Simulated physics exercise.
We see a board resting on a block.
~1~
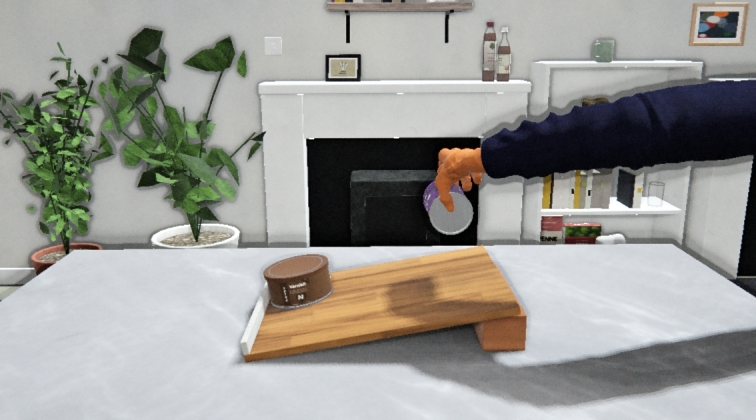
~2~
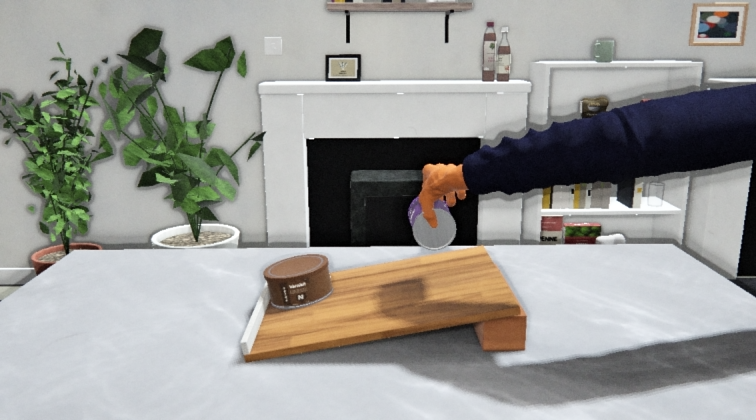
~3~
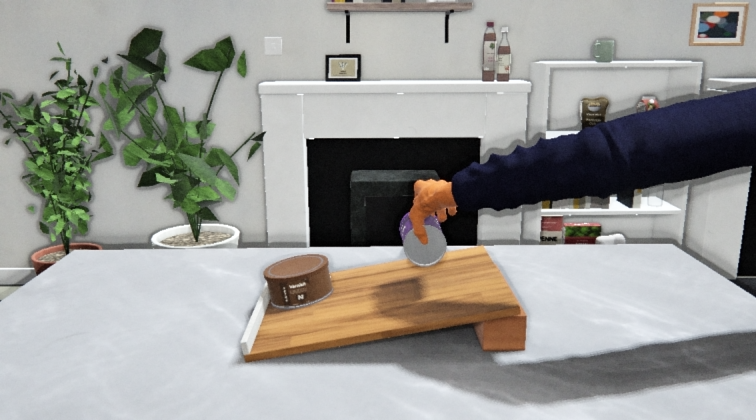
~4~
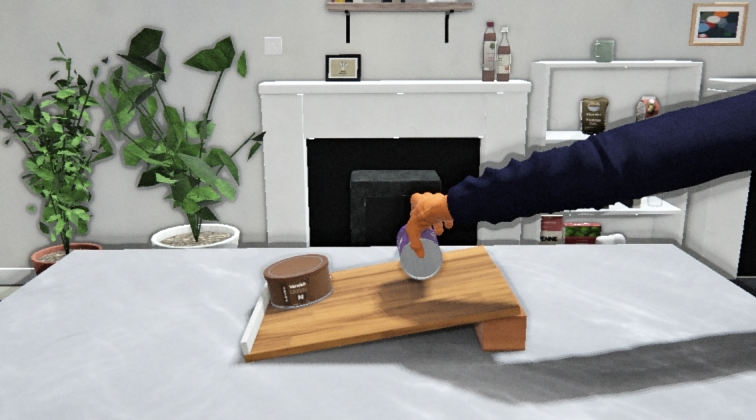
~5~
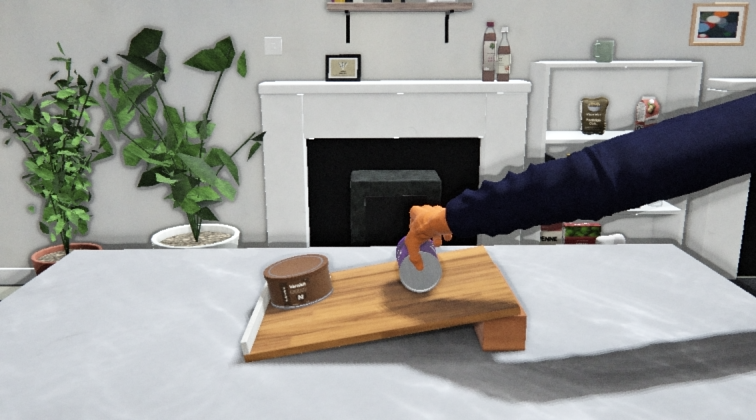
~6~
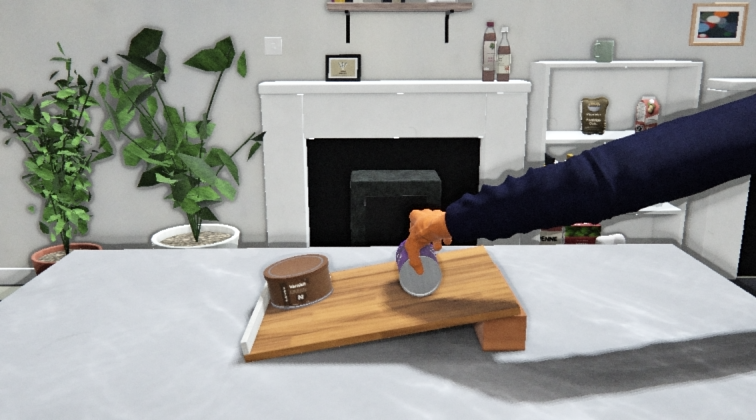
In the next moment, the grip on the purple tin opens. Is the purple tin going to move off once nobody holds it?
It makes its way to lower ground.
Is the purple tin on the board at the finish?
Result: The purple tin stays on top.
Then, 0.30 s on from there, purple tin shifted a little near (402, 269).
Then, 0.50 s on from there, purple tin shifted about its own width near (364, 276).
Then, 0.60 s on from there, purple tin shifted well along near (343, 280).
Then, 0.70 s on from there, purple tin shifted well along near (336, 281).
In the end, moved from the start, purple tin; brown tub unmoved. At the end, from the last picture's camera, purple tin near (336, 281). The purple tin slides or rolls down.
